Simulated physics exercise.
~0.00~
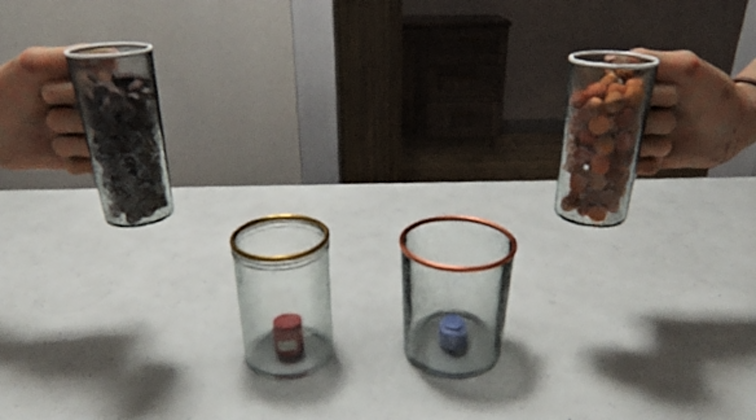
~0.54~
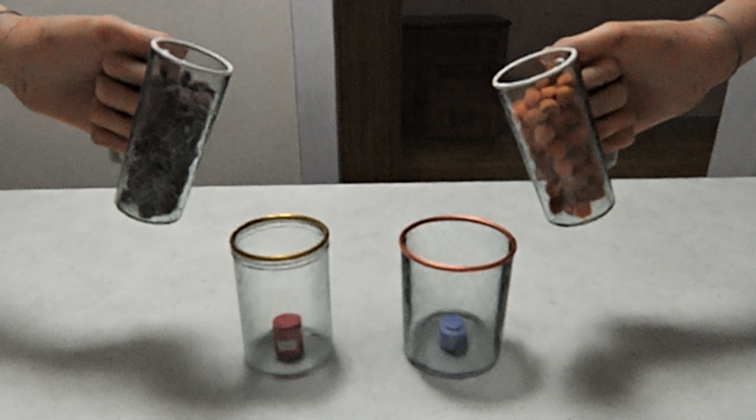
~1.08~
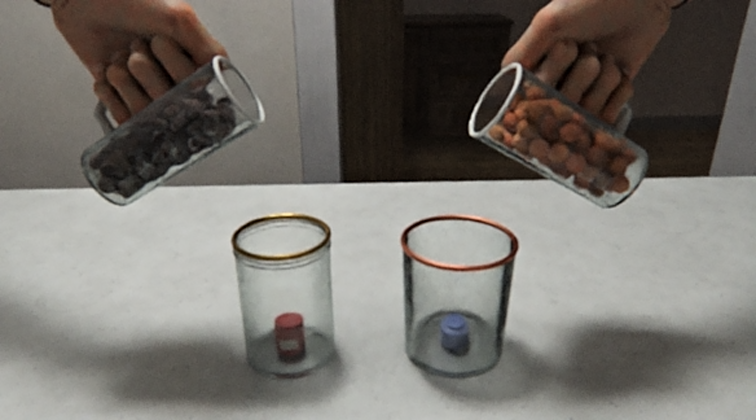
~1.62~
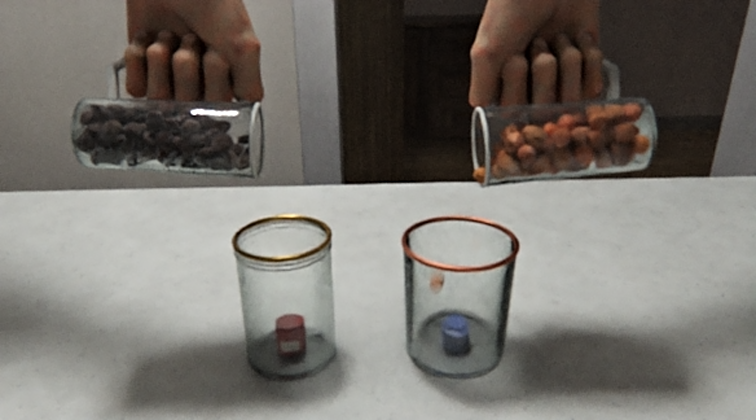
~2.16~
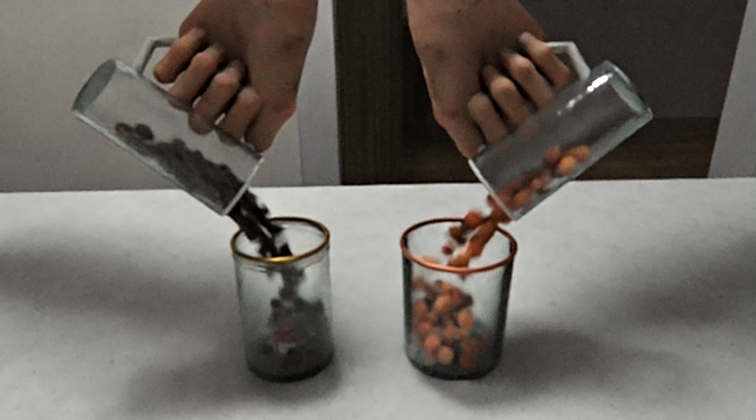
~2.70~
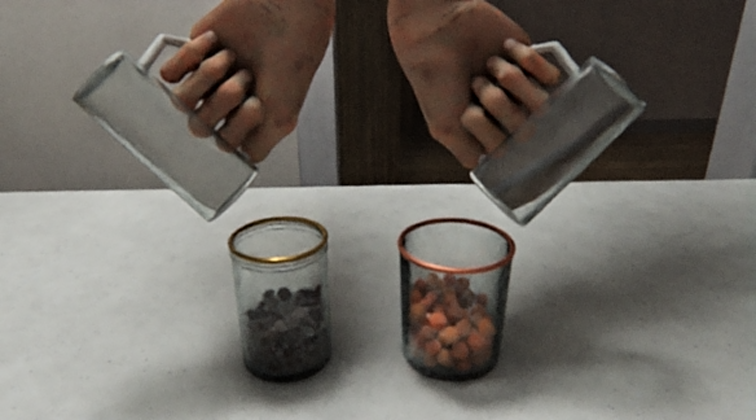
Two hands bring in clear handled cups from either side, the left filled with dark pieces and the right with orange ones, above a pale counter seen from the front and slightly above. Below stand two clear containers, a gold-rimmed one at left holding a small red object and a red-rimmed one at right holding a small blue object. The hands move inward and tilt the cups onto their sides, then tip them further. Dark pieces pour into the left container and orange pieces into the right. Finally, both cups hang emptied, each container is about half full, and both objects are covered.
